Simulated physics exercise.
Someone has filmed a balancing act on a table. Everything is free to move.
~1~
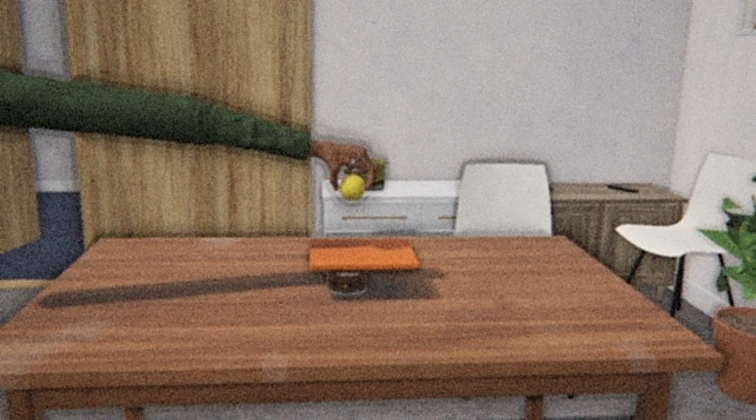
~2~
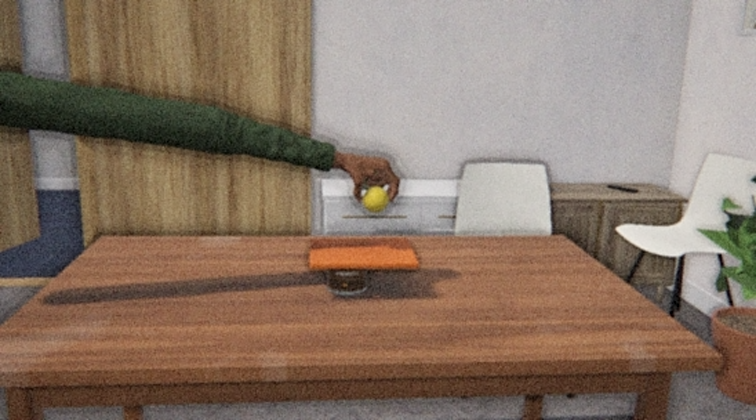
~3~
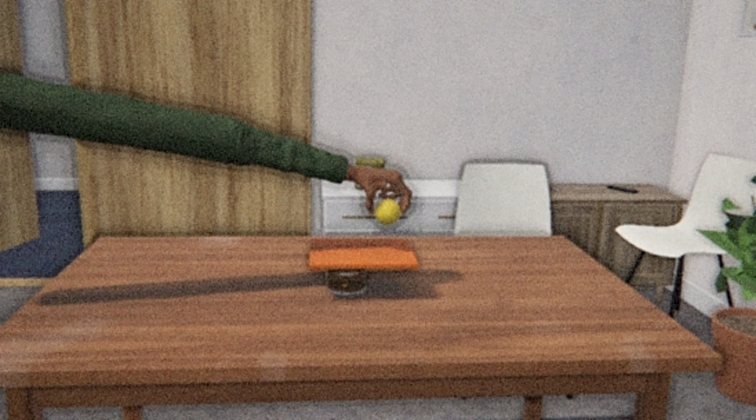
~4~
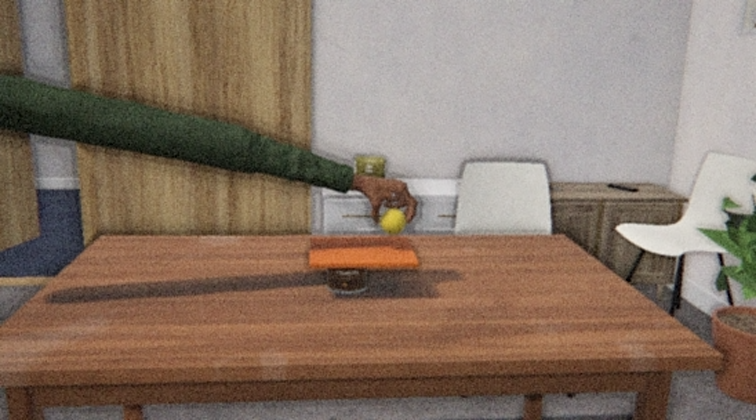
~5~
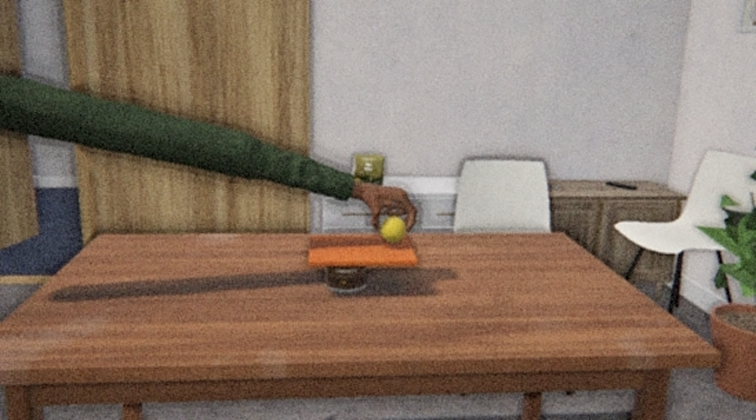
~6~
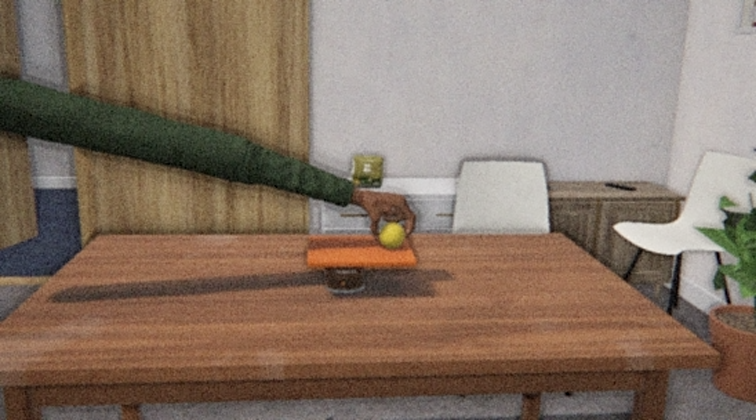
At a wooden table in a room with white chairs, a hand in a green sleeve carried a yellow lemon rightward and down onto the right side of an orange board resting on a small tub.
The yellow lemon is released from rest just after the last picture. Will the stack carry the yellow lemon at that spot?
The stack gives way.
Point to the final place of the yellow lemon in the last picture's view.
Around (418, 273).
Then, 0.50 s later than the last frame, yellow lemon now fallen; orange lid tilted by 48°.
Then, 0.60 s later than the last frame, orange lid tilted by 46°.
When it is over, fallen, yellow lemon; lying over in the stack, orange lid; brown tub as before. End places, in pixels of the last picture, yellow lemon near (418, 273). The stack loses its balance.
